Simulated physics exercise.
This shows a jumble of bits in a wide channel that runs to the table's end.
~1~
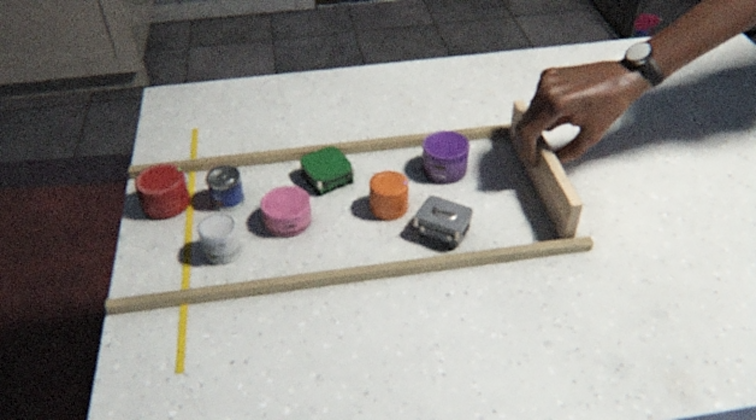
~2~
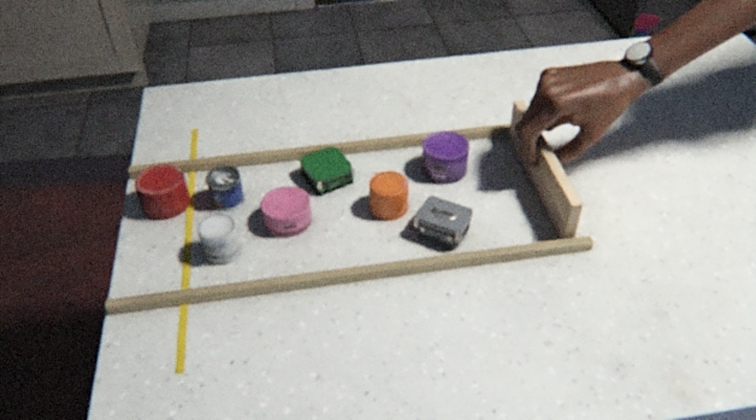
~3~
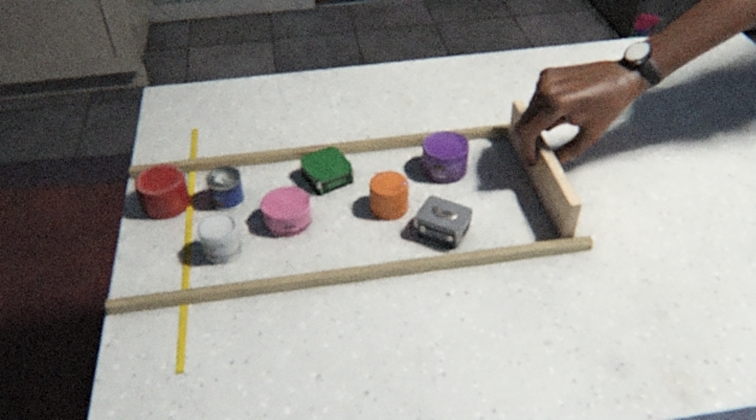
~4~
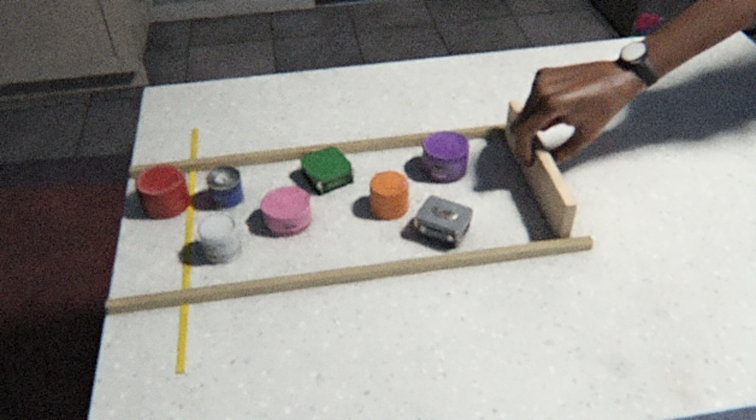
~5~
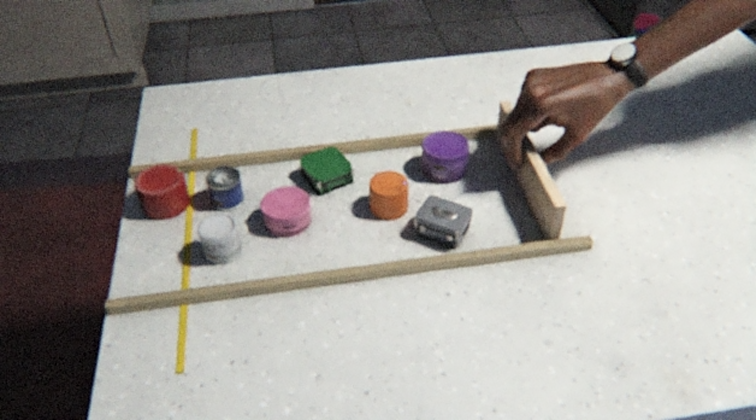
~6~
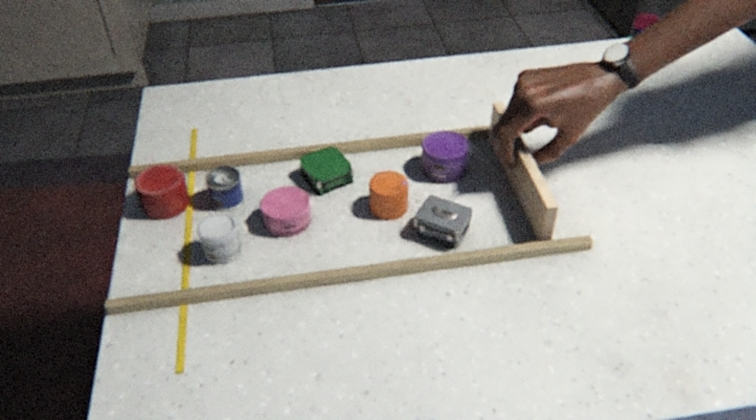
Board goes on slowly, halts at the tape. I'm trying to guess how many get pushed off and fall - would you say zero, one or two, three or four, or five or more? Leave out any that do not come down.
I predict the count lost over the end will be one or two.
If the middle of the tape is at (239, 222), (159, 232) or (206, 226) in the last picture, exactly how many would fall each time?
Floor tally per try: 0 / 5 / 1.
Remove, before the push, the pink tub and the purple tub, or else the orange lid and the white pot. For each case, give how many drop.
Counts - first: 1; second: 1.
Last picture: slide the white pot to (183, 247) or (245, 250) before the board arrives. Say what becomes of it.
Per position - saved; saved.
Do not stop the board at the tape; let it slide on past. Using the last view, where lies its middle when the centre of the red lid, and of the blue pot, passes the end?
I reckon its middle sits around (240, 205) and then around (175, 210).
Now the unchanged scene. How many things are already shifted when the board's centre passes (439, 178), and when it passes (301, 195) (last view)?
Respectively 2 and 7.
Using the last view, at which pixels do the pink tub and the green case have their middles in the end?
The first sits around (120, 246), while the other sits around (126, 187).
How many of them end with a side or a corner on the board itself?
That comes to 3.
Soon after, none off yet; red lid at rest near (163, 192); white pot at rest near (220, 240); blue pot at rest near (225, 188).
Then, none off yet; red lid at rest near (163, 192); white pot moved a little near (207, 246); blue pot moved about its own width near (205, 198).
At rest, the number that fall off is one or two; fallen, red lid.
